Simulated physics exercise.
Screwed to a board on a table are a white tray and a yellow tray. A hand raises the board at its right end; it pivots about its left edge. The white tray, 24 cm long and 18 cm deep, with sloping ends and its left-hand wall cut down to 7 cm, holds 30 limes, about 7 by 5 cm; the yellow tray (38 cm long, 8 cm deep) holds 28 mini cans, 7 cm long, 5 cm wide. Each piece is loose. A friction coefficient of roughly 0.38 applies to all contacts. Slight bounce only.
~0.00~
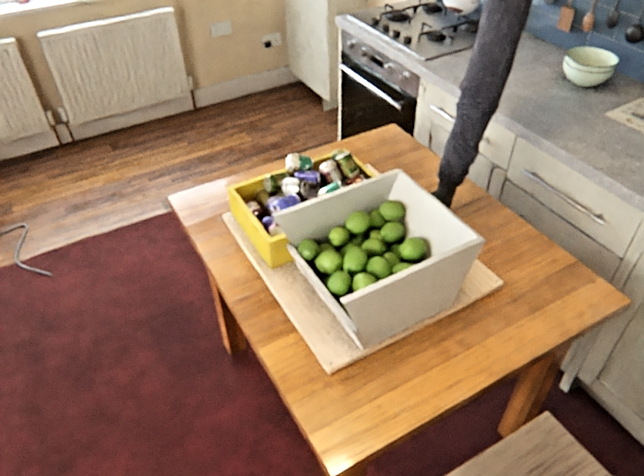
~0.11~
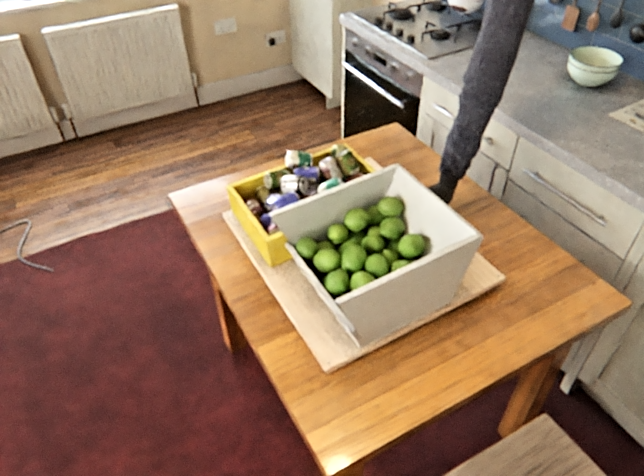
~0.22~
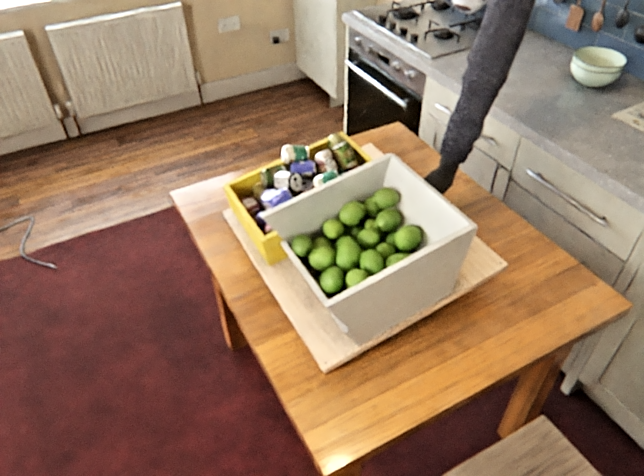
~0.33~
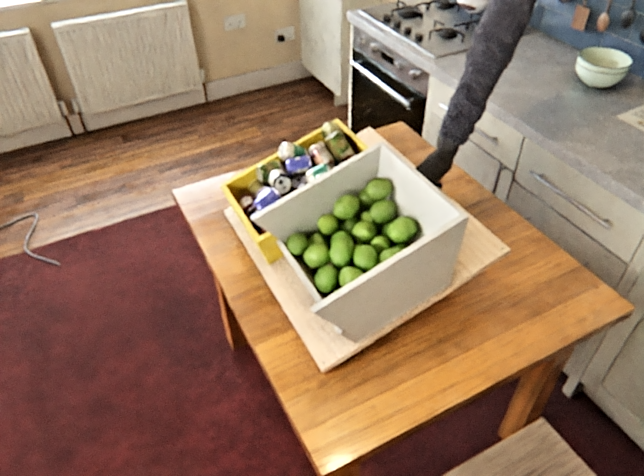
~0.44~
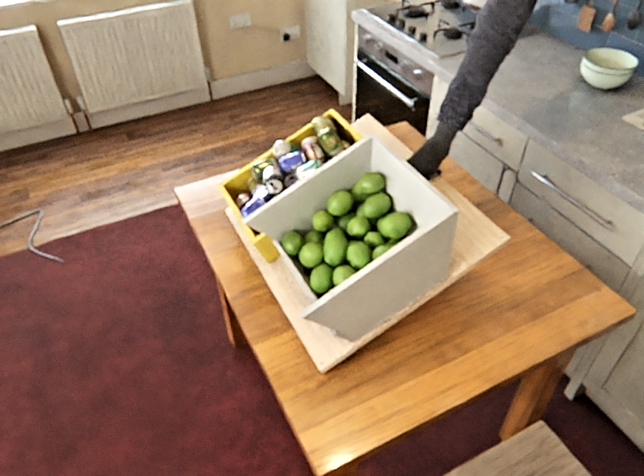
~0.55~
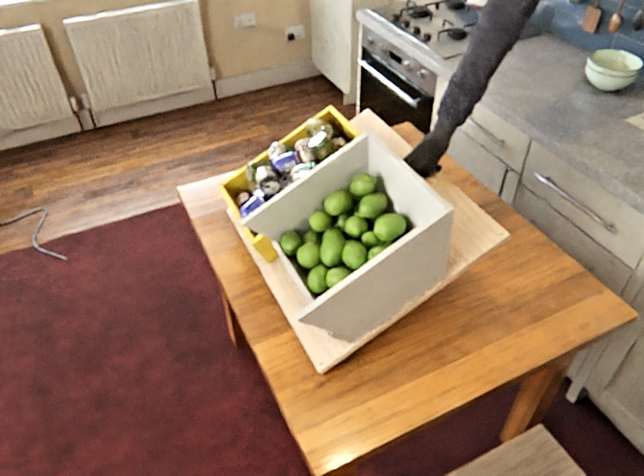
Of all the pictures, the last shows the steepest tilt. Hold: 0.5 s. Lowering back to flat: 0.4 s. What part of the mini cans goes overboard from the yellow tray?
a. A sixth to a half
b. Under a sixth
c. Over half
b.
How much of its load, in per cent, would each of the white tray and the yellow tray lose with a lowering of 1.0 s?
In that case white tray 0 %, yellow tray 0 %.
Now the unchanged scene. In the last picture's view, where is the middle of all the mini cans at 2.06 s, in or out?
Close to (310, 202).
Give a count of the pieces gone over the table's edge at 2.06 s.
The total is close to 1.
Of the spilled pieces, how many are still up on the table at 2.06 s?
Around 0 of them.
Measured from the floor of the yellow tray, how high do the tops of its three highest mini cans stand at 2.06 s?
I'd say some 11 cm high.
After 0.79 s, tilt 24°; white tray 30 in, 0 out and yellow tray 28 in, 0 out.
After 1.09 s, tilt 23°; white tray 30 in, 0 out and yellow tray 27 in, 1 out.
After 1.51 s, tilt 0°; white tray 30 in, 0 out and yellow tray 27 in, 1 out.
Final count (at 2.06 s), white tray 30 in, 0 out and yellow tray 27 in, 1 out. Asked share, 1 of 28, 4 per cent.
